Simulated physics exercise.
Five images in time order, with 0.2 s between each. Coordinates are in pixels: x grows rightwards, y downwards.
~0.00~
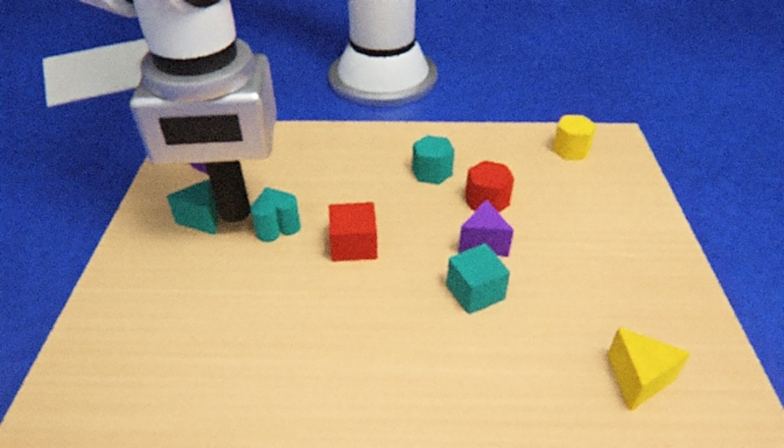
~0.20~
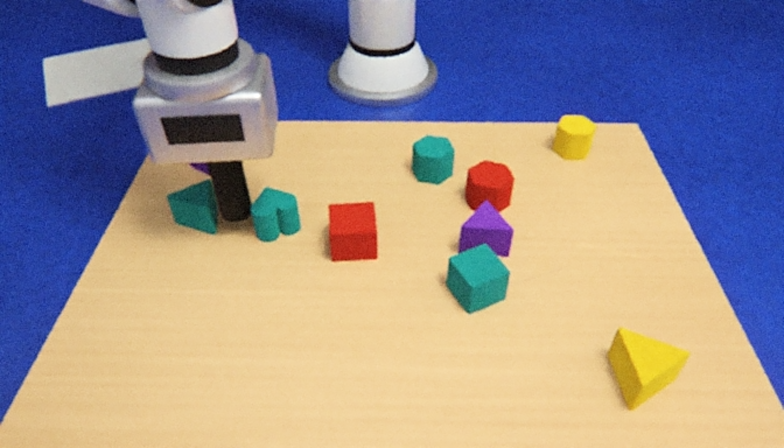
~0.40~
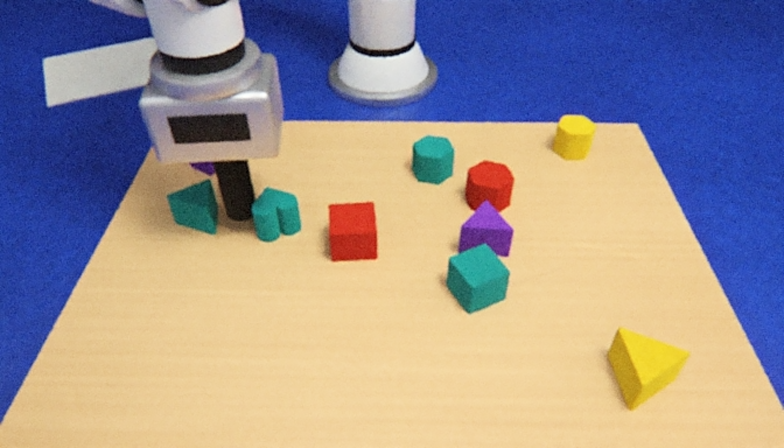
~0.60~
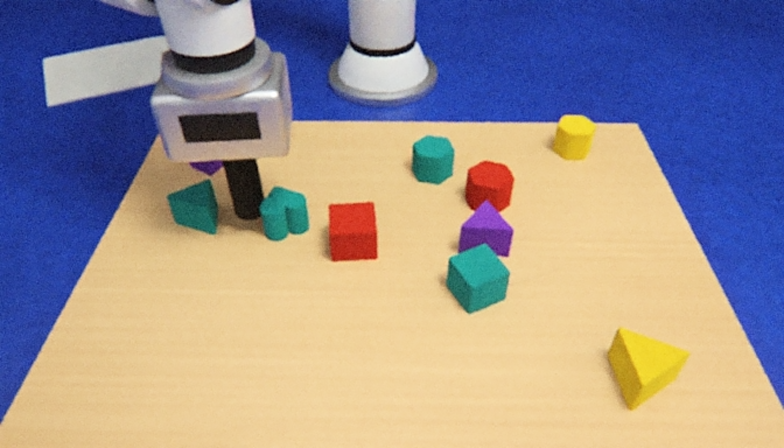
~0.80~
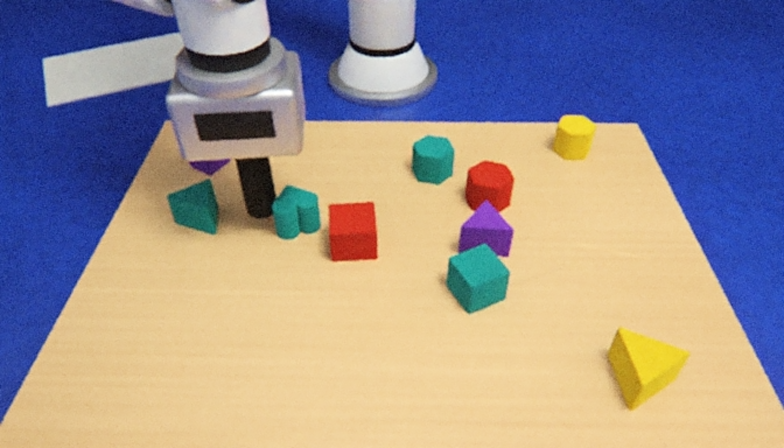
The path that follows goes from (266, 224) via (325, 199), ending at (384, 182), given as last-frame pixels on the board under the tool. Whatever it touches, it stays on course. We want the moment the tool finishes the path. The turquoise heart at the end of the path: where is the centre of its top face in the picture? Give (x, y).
When the path ends, it will be at (342, 189).
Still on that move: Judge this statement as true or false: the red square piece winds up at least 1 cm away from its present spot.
That claim is true.
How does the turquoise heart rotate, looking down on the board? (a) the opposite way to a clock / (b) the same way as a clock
b - the same way as a clock.
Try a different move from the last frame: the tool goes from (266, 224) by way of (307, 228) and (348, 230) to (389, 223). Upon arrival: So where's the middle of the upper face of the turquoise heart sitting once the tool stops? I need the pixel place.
Somewhere near (399, 175).
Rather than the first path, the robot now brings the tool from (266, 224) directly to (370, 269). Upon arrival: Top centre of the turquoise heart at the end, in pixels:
I'd place it at (336, 198), taking the centre of its top.
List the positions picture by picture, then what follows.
The first picture shows tool tip at (236, 213); block tops, turquoise heart at (273, 201); red square piece at (352, 217); turquoise six-sided block at (434, 146).
The second picture shows tool at (237, 212); blocks unchanged.
The third picture shows tool at (242, 212); blocks unchanged.
The fourth picture shows tool at (251, 210); turquoise heart at (282, 200).
The fifth picture shows tool at (263, 209); turquoise heart at (294, 199); red square piece at (352, 217); turquoise six-sided block at (434, 146).
What follows on the original path. One third of the way, tool at (304, 191); turquoise heart at (327, 192), turned 35° clockwise; red square piece at (360, 220), turned 10° clockwise.
Two thirds of the way, tool at (344, 177); turquoise heart at (342, 189), turned 65° clockwise; red square piece at (364, 222), turned 15° clockwise.
At the end, tool at (384, 167); turquoise heart at (342, 189), turned 65° clockwise; red square piece at (364, 222), turned 15° clockwise; turquoise six-sided block in place.
